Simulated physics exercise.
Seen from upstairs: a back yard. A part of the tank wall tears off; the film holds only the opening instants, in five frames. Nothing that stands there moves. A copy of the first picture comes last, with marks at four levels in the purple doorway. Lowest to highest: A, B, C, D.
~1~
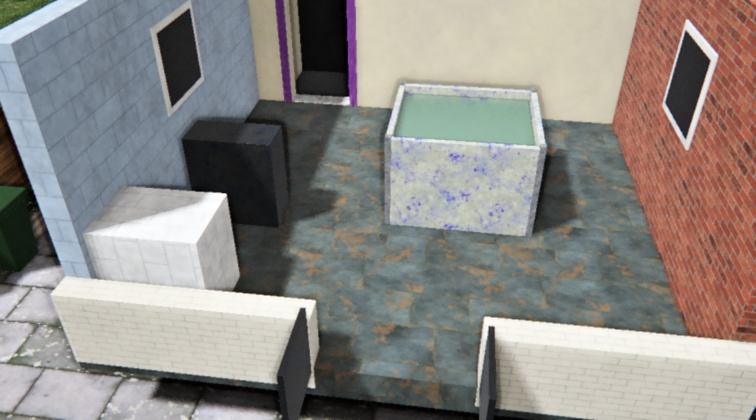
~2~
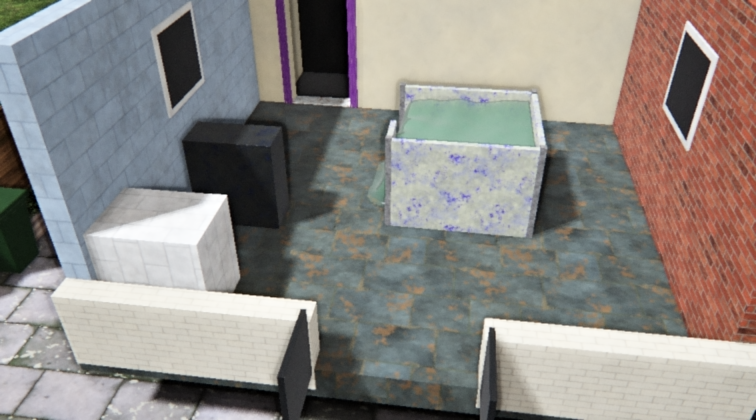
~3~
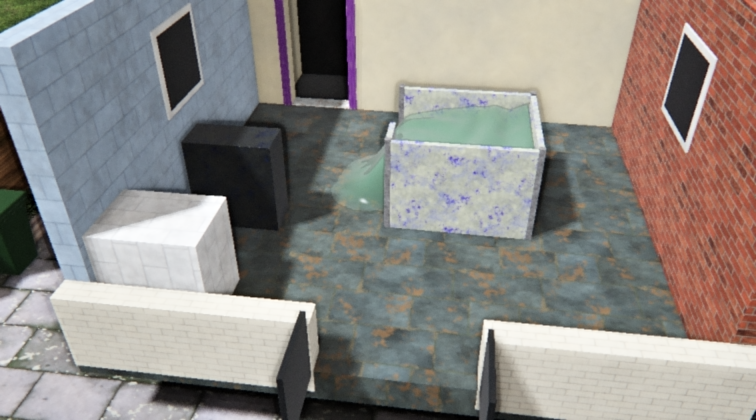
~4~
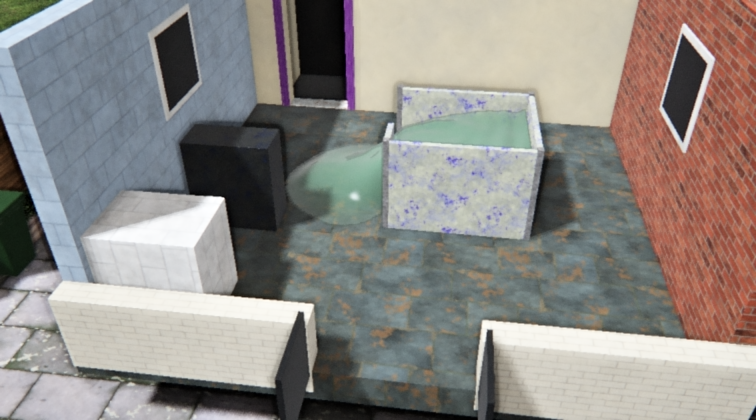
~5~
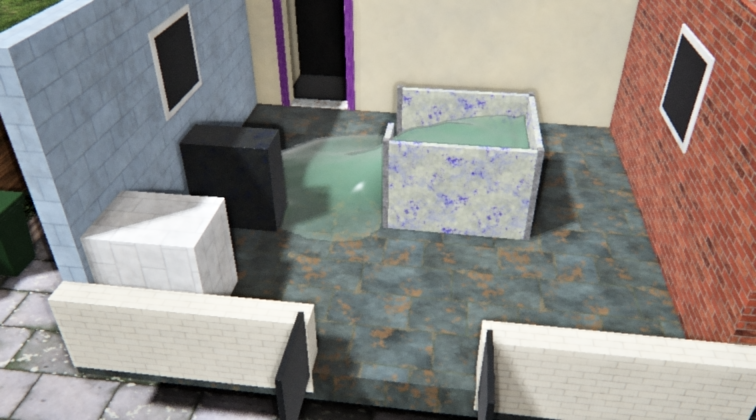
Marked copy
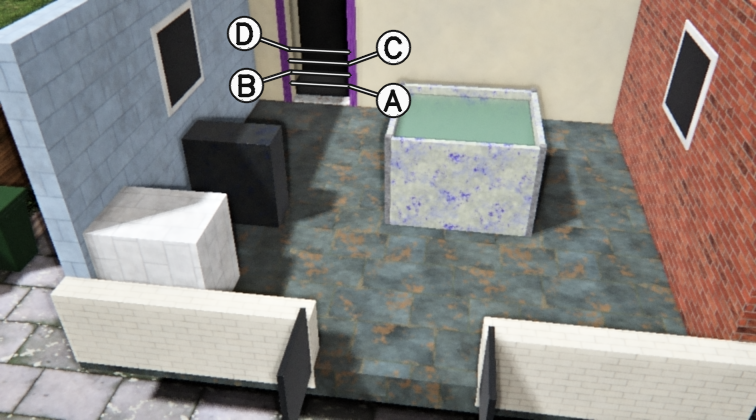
A back yard is seen from upstairs, with a pale blue block wall on the left, a red brick wall on the right and a purple-framed doorway at the back. A speckled white and violet tank of green water stands near a black box and a white one, behind low cream walls with an open dark gate. Water pours from the tank's left side and spreads across the dark tiles to the black box.
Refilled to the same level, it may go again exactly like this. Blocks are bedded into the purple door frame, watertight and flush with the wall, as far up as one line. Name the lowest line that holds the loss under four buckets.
Height A.
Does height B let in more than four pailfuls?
No, not at all.
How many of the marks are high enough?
All of the four.
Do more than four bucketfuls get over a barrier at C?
No.
On the marked copy, A at (320, 84); B at (319, 73); C at (319, 62); D at (318, 50); from the bottom up A, B, C, D.
For height A, a splash gets over, under a bucket.
For height B, nothing gets over.
For height C, nothing gets over.
For height D, nothing gets over.
